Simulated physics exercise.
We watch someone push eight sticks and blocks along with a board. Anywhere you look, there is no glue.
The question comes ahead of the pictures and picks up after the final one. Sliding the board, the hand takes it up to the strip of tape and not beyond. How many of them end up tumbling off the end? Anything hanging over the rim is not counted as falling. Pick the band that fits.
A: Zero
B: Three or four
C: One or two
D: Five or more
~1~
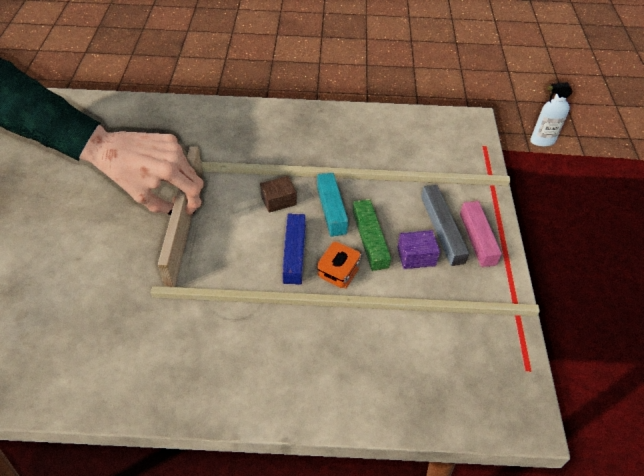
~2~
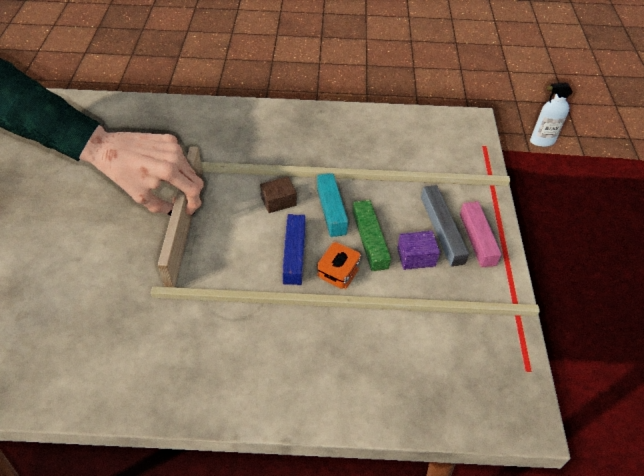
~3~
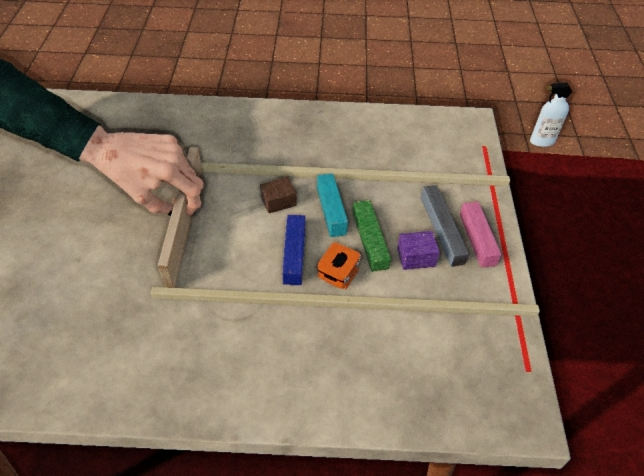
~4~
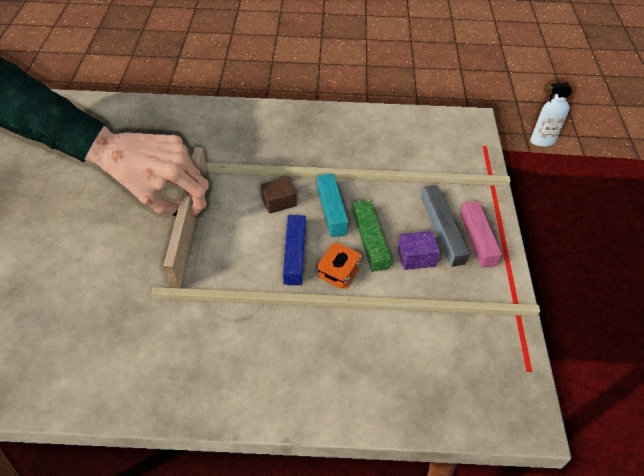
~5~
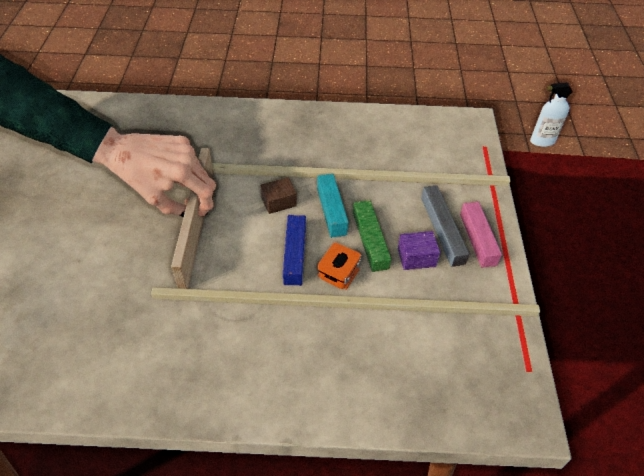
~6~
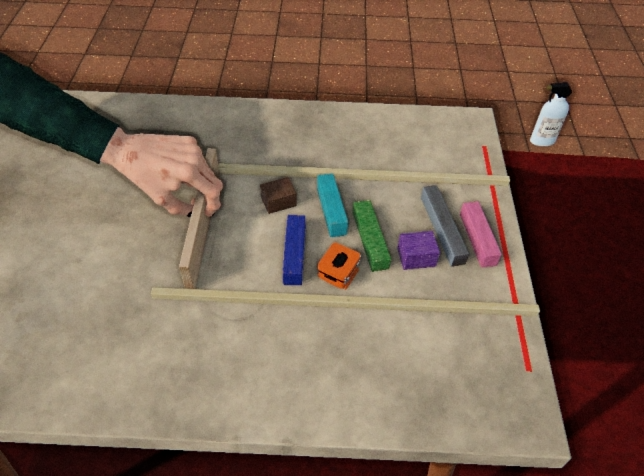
D.
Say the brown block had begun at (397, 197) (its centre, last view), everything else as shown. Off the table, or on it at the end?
Lab note: Started there, it ends up below.
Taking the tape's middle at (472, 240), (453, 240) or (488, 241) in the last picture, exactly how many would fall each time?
Try by try, 4, 3 and 5.
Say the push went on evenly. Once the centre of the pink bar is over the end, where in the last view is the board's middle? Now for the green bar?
The middle sits near (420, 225) for the first and near (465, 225) for the other.
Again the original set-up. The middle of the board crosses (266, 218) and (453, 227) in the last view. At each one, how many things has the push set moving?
Tally: First 1; then 8.
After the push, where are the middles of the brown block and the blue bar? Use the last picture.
The one named first is at (515, 210), the next at (519, 260).
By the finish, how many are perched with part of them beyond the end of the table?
In total, 1 of them.
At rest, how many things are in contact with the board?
All in all, 2.
Soon after, none off yet; pink bar at rest near (480, 233); grey stick at rest near (444, 224); purple block at rest near (418, 250).
After that, none off yet; pink bar displaced a little near (512, 224); grey stick displaced a little near (487, 218); purple block displaced well along near (496, 260).
In the end, the number that fall off is five or more; gone, turquoise bar, orange case, green bar, purple block, grey stick and pink bar.
